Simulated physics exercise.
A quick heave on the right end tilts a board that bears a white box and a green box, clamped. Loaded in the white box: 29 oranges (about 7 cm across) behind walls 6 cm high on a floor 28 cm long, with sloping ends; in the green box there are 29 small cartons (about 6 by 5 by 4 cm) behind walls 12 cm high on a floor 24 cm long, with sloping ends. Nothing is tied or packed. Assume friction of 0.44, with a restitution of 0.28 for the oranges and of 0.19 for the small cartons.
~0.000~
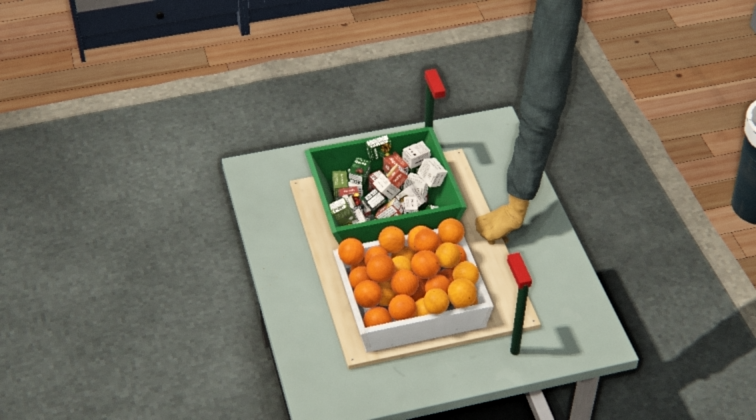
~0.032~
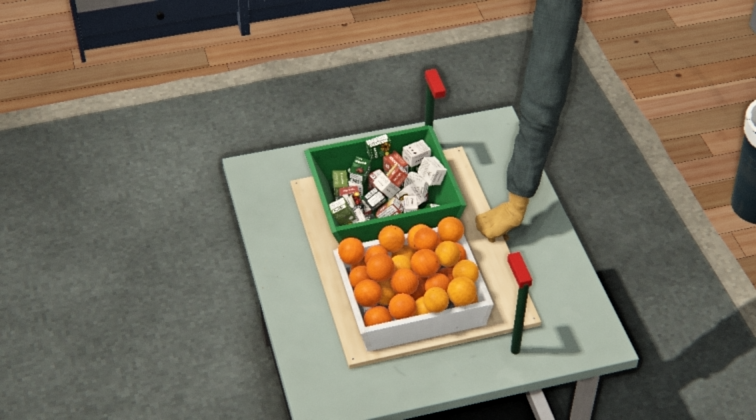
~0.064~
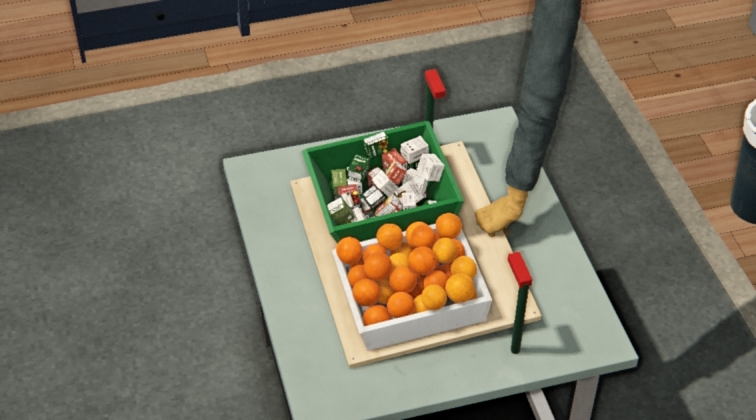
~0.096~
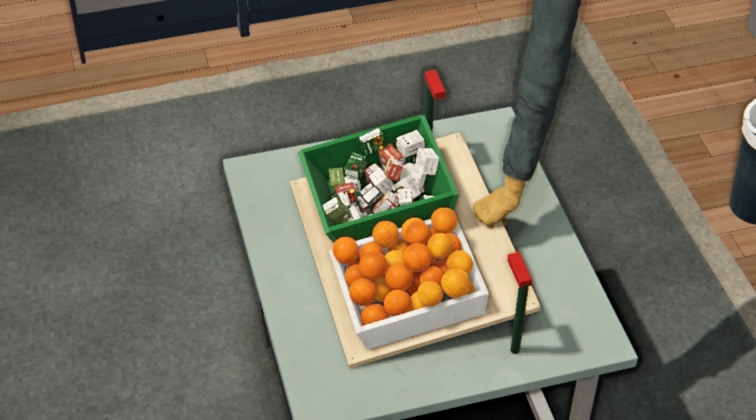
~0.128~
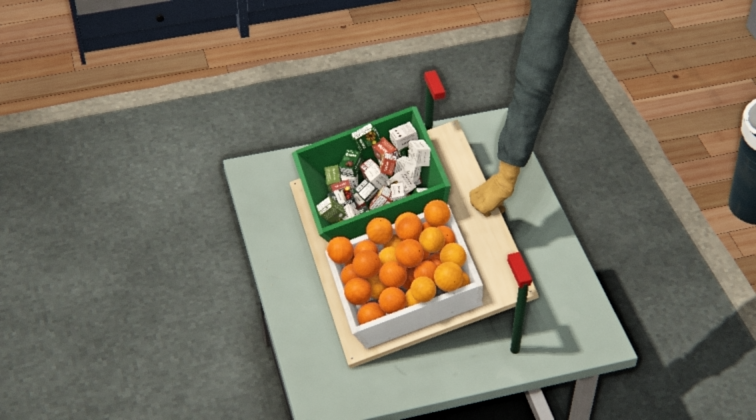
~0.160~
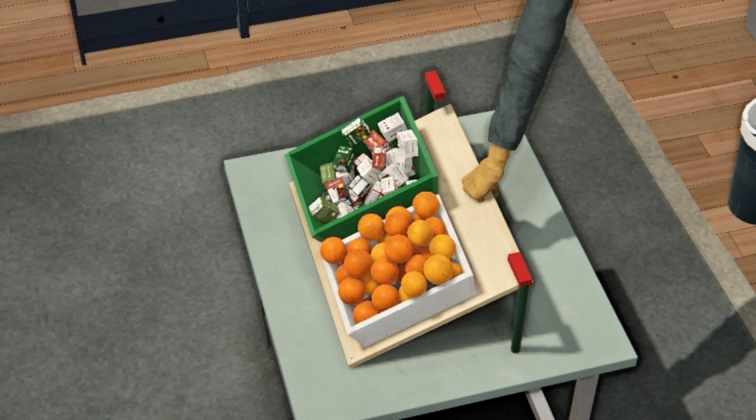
We see a gloved hand at the right edge of a wooden board holding a green box of small cartons and a white box of oranges on a table; the board's right side rises steadily, tilting both boxes leftward.
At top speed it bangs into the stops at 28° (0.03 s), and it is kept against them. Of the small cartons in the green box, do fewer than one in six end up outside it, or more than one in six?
More than one in six.
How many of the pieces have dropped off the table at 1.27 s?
Estimated tally of pieces: Close to 25.
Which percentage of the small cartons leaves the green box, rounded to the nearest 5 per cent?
Close to 30 in a hundred of them.
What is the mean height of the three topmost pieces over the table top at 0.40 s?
Mean height: Some 30 cm.
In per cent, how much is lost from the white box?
White box: 80%.
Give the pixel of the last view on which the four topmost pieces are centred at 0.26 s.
Mean place: About (370, 164) in the last picture.
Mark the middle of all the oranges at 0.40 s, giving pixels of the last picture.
I'd put it close to (326, 267).
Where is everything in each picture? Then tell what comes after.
In the first picture (we follow the rim corner now nearest the camera, unless another is named; the camera moves round a little), green box (by its farthest rim corner) at (429, 129); white box at (365, 330); tilt 0°; nothing out yet.
In the second picture, green box at (428, 127); white box at (366, 330); tilt 1°.
In the third picture, green box at (426, 123); white box at (364, 329); tilt 4°.
In the fourth picture, green box at (421, 117); white box at (361, 329); tilt 8°.
In the fifth picture, green box at (412, 109); white box at (357, 329); tilt 14°.
In the sixth picture, white box at (351, 330); tilt 22°; nothing out yet.
After 0.17 s, it hits the stops.
After 0.26 s, tilt 28°; 1 of 29 out of the white box and 0 of 29 out of the green box.
After 0.40 s, tilt 28°; 6 of 29 out of the white box and 1 of 29 out of the green box.
After 0.66 s, tilt 28°; 22 of 29 out of the white box and 8 of 29 out of the green box.
Final count (at 1.27 s), 23 of 29 out of the white box and 8 of 29 out of the green box. Asked share, 8 of 29, 28 per cent.
